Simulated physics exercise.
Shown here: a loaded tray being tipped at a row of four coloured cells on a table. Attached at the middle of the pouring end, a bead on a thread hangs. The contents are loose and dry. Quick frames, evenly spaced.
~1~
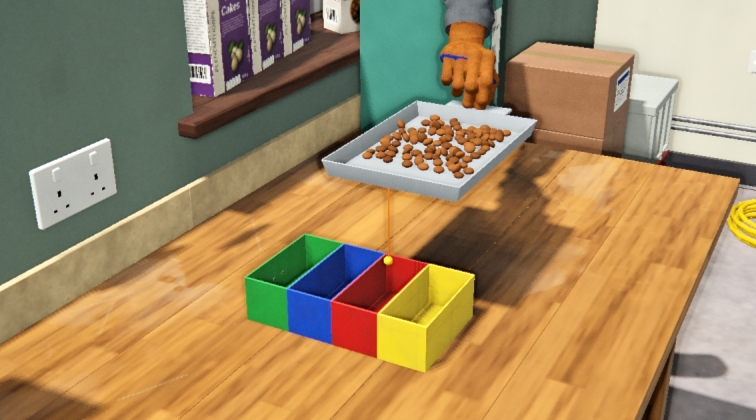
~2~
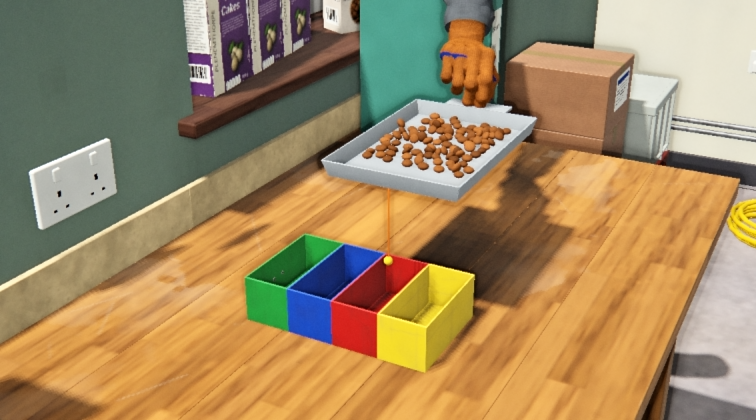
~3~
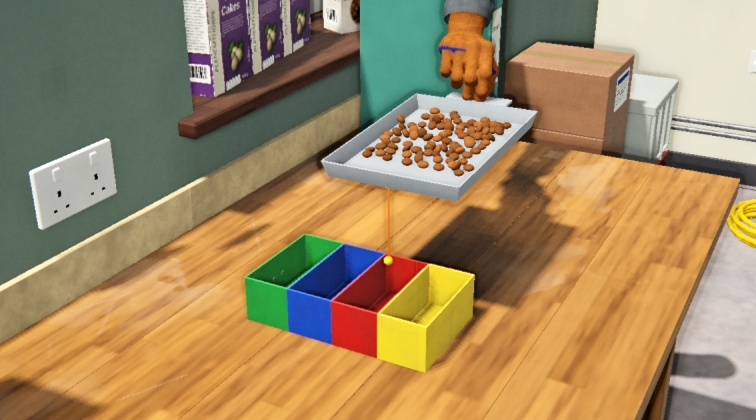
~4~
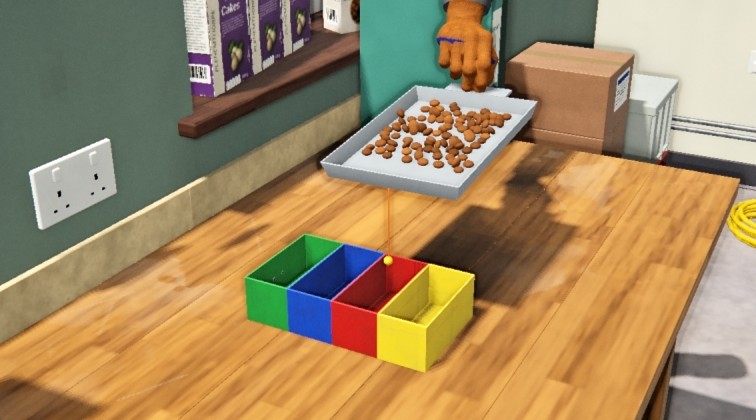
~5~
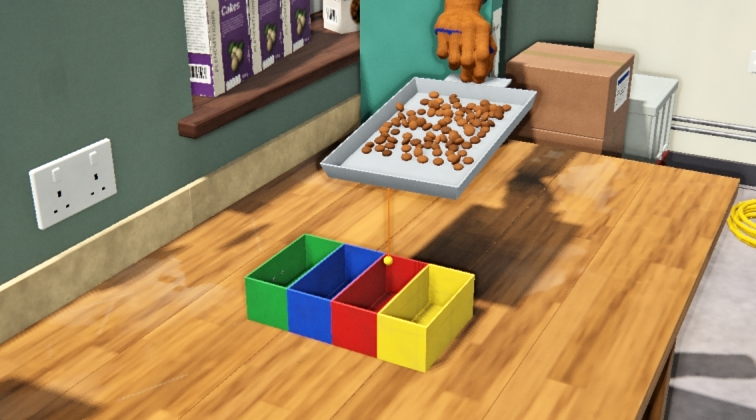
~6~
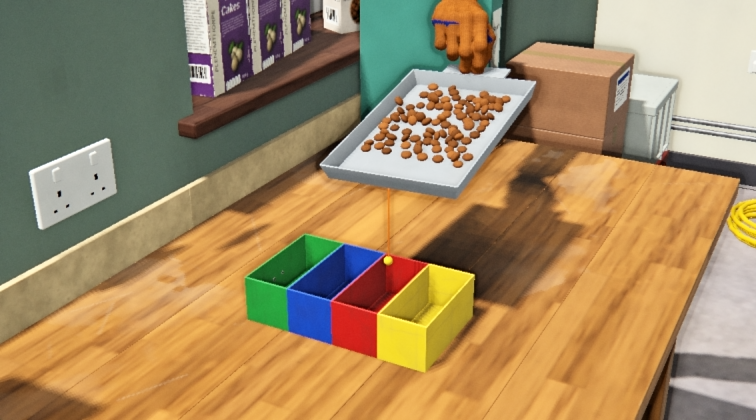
A metal tray of brown dog kibble, with an orange-gloved hand at its back edge, slowly tilted toward a row of green, blue, red and yellow cells, its back rising while the kibble barely shifted.
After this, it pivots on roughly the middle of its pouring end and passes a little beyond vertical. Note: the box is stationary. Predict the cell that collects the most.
I would say the blue cell.
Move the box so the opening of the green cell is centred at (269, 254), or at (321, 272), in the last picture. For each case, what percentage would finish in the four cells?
90 %, 100 %.
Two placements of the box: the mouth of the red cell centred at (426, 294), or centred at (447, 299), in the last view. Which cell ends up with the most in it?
The green cell; the cell in green.
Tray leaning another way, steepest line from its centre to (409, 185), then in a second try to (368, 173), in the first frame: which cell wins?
In turn: Yellow; blue.
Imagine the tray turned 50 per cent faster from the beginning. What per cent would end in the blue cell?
Something like 50 percent, give or take.
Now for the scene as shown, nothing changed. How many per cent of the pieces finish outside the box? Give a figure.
Result: Near 0 % of the load.
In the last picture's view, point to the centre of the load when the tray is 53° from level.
Check around (376, 161) in the last picture.
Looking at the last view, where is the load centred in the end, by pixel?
Near (339, 316), more or less.
Shortly afterwards, tray tipped steeply; the whole lot on the tray.
Next, tray tipped right over; the bulk on the tray; a little in the red cell; a little in the blue cell; a little in the green cell; only a few in the yellow cell; only a few falling or outside the box.
Some moments later, tray tipped past a quarter turn; near half in the blue cell; near a quarter in the red cell; a little in the green cell; a little in the yellow cell; only a few falling or outside the box.
In the end, tray tipped past a quarter turn; near half in the blue cell; near a quarter in the red cell; a little in the green cell; a little in the yellow cell; only a few outside the box.
